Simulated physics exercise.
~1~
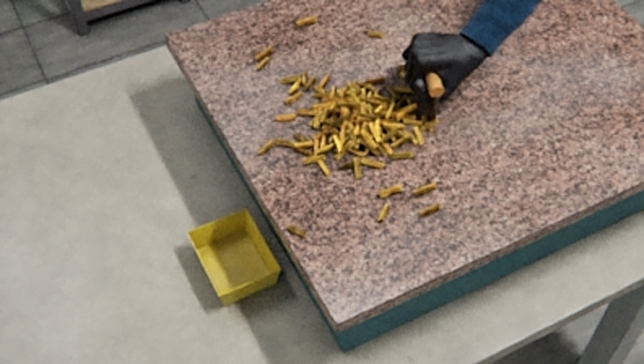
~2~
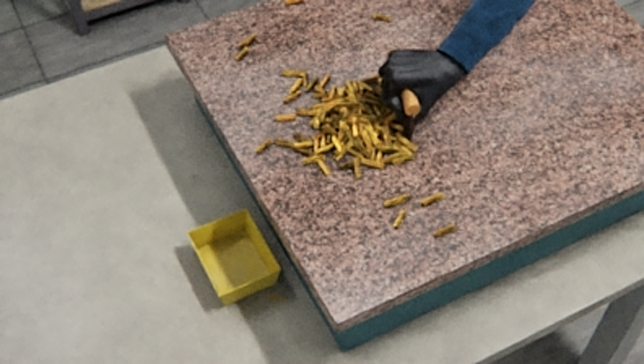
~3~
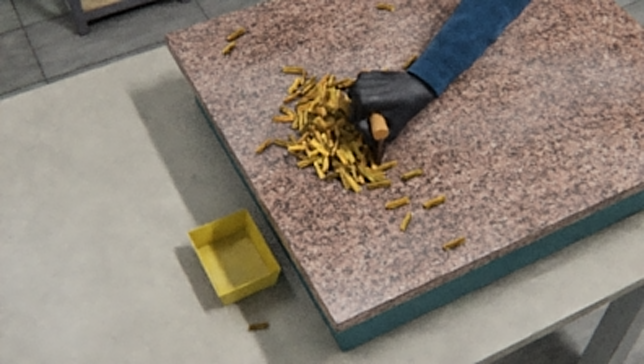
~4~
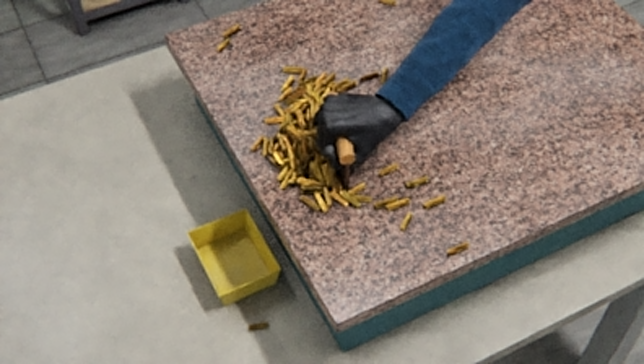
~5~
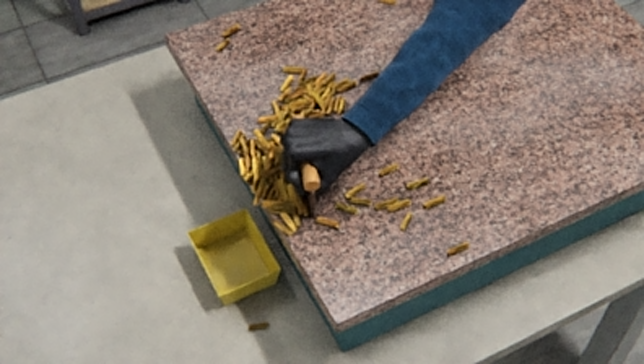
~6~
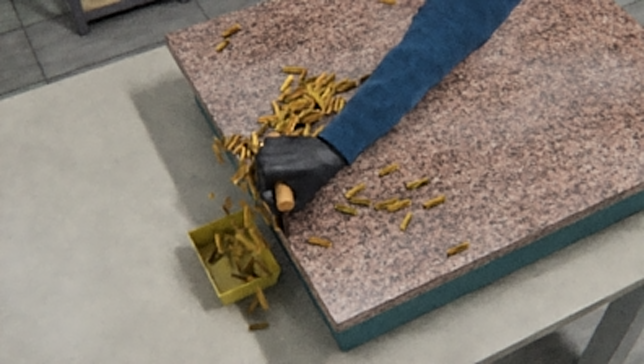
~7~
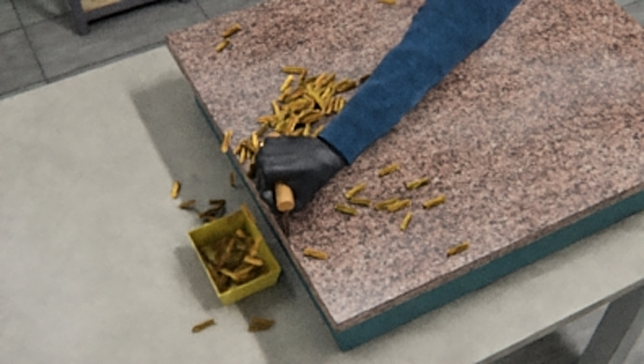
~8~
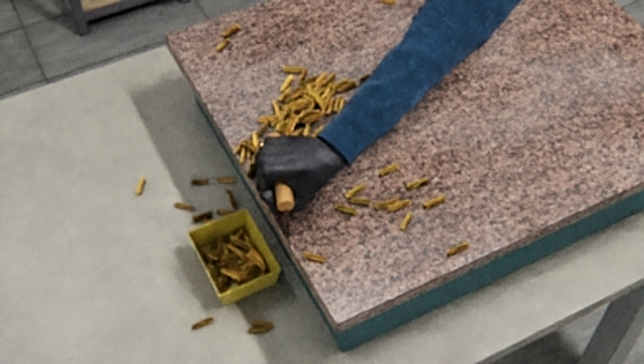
A black-gloved hand holding a scraper pushes a pile of dry pasta pieces left and down across a speckled stone slab, stopping at its edge; some drop into a yellow tin below, a few land on the table around it, and most stay on the slab.
